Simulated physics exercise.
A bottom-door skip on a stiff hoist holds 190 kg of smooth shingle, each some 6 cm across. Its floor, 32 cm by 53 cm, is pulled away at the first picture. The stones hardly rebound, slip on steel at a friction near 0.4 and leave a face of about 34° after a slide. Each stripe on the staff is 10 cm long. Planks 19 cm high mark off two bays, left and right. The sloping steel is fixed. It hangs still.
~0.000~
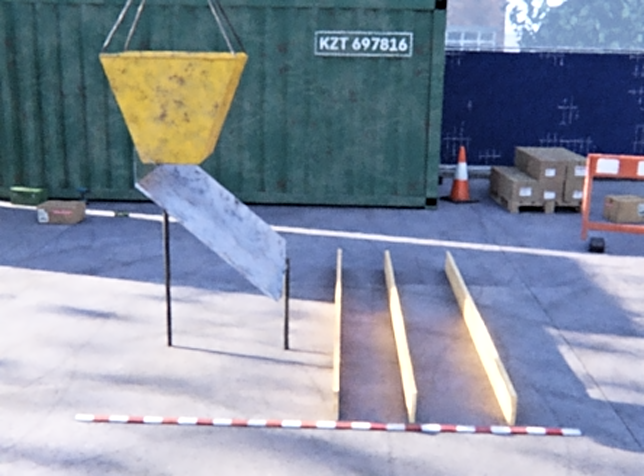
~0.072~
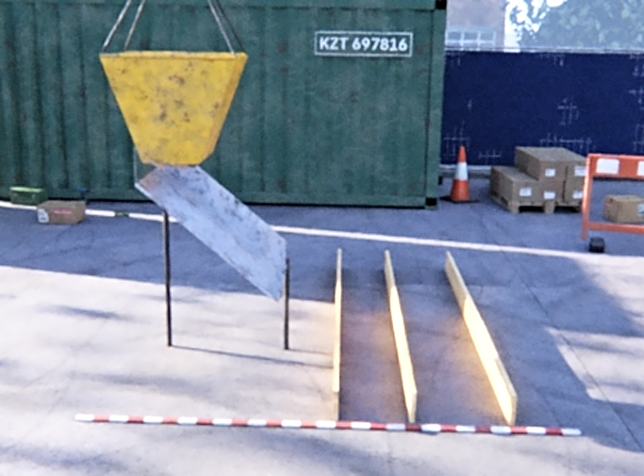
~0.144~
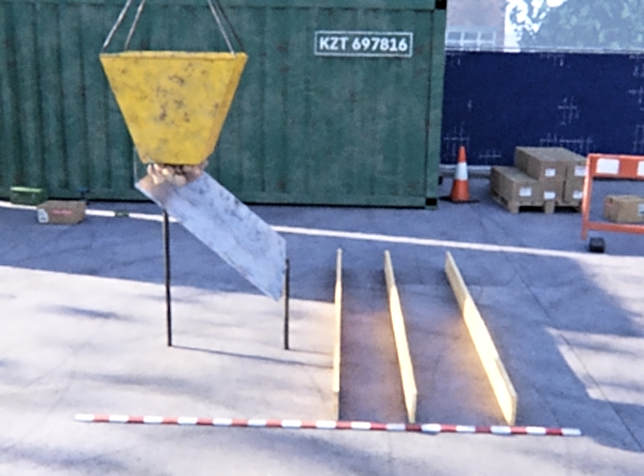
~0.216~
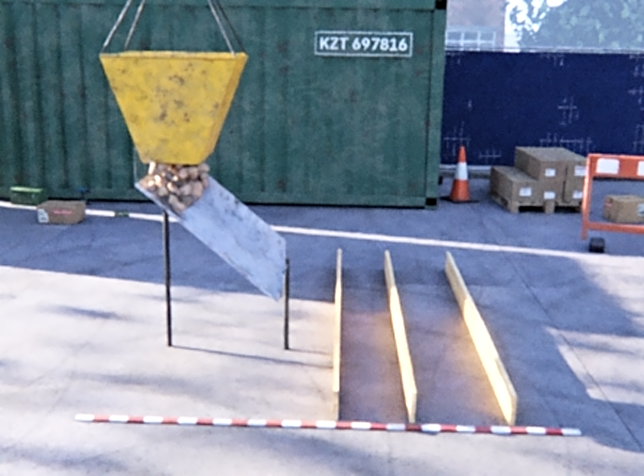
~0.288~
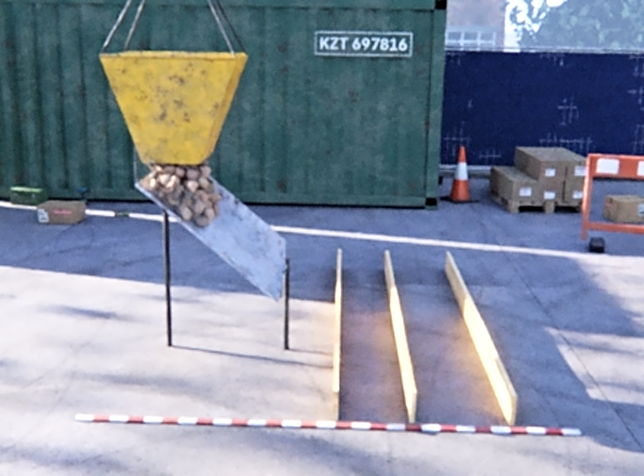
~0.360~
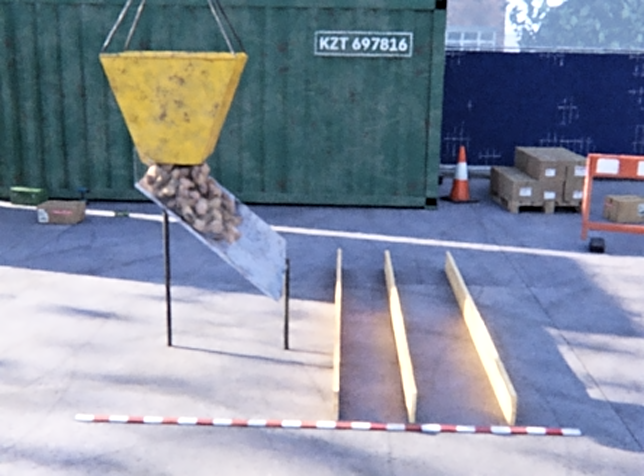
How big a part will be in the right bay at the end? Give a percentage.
Close to 2 in a hundred.
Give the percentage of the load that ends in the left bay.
About 70 per cent.
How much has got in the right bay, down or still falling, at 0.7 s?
Some 0 per cent.
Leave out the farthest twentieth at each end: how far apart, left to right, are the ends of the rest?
About 70 cm.
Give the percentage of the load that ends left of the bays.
Some 25 per cent of the load.
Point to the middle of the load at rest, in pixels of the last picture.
Around (362, 368).
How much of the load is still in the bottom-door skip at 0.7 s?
It holds some 25 per cent.
After 0.7 s, 25 % in the bottom-door skip, 57 % on the steel, 14 % falling or lying left of the bays, 3 % falling or lying in the left bay; the stones farthest right are at (359, 360).
After 1.1 s, 0 % in the bottom-door skip, 43 % on the steel, 26 % falling or lying left of the bays, 30 % falling or lying in the left bay; the stones farthest right are at (408, 367).
After 1.7 s, 0 % in the bottom-door skip, 32 % falling or lying left of the bays, 66 % falling or lying in the left bay, 2 % falling or lying in the right bay; the stones farthest right are at (458, 375).
After 2.6 s, 0 % in the bottom-door skip, 26 % falling or lying left of the bays, 72 % falling or lying in the left bay, 2 % falling or lying in the right bay; the stones farthest right are at (476, 380).
After 4.5 s, 0 % in the bottom-door skip, 26 % left of the bays, 72 % in the left bay, 2 % in the right bay; the stones farthest right are at (476, 380).
